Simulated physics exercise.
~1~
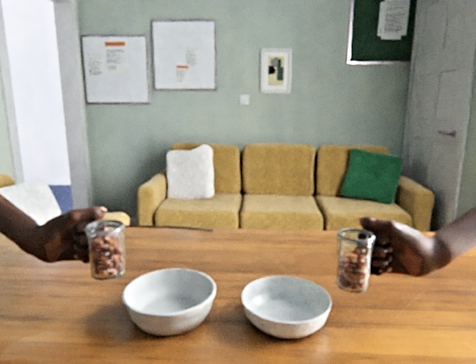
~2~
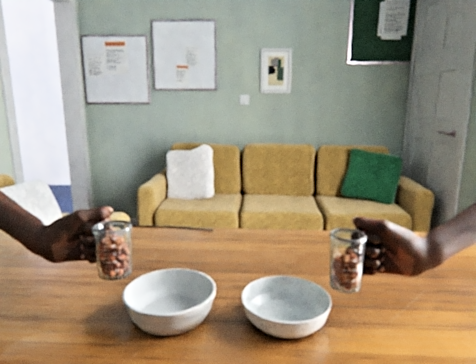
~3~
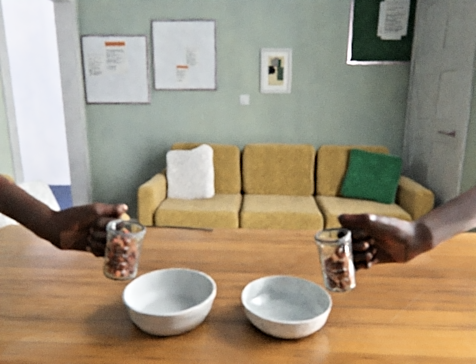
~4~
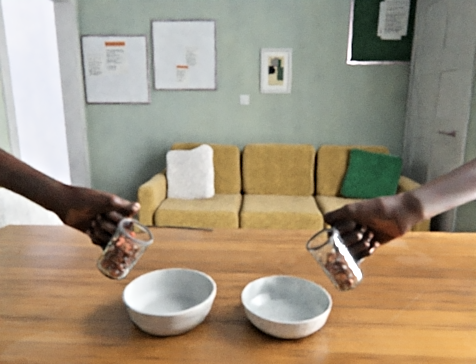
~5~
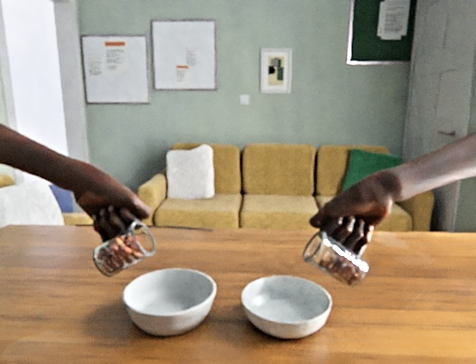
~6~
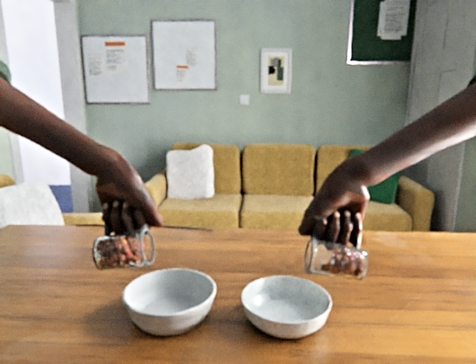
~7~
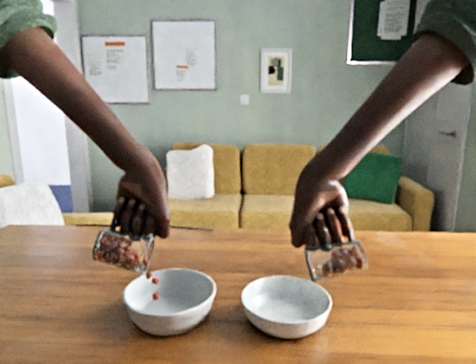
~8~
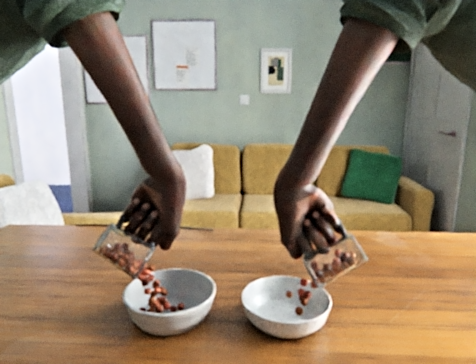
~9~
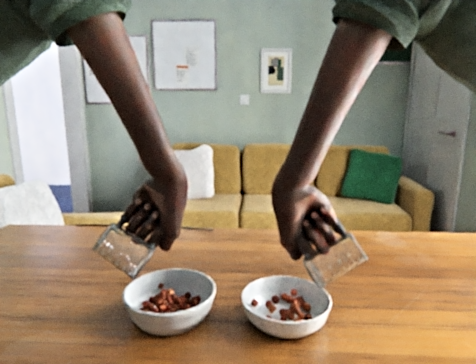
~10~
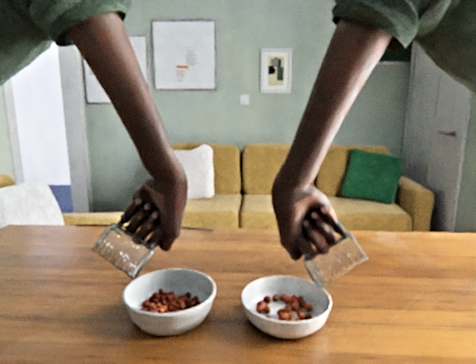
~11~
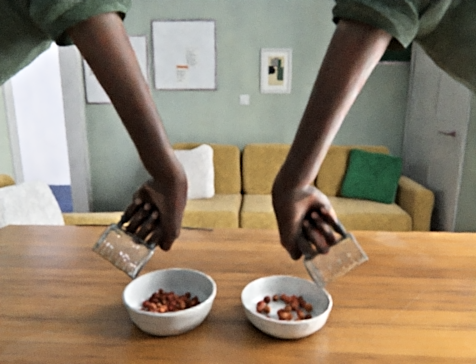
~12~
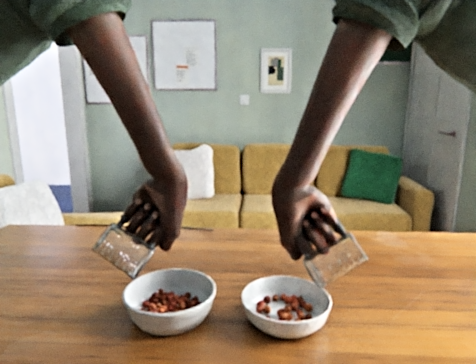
Two hands tipping glass cups of small reddish-brown pieces into two white bowls on a wooden table, all landing inside.
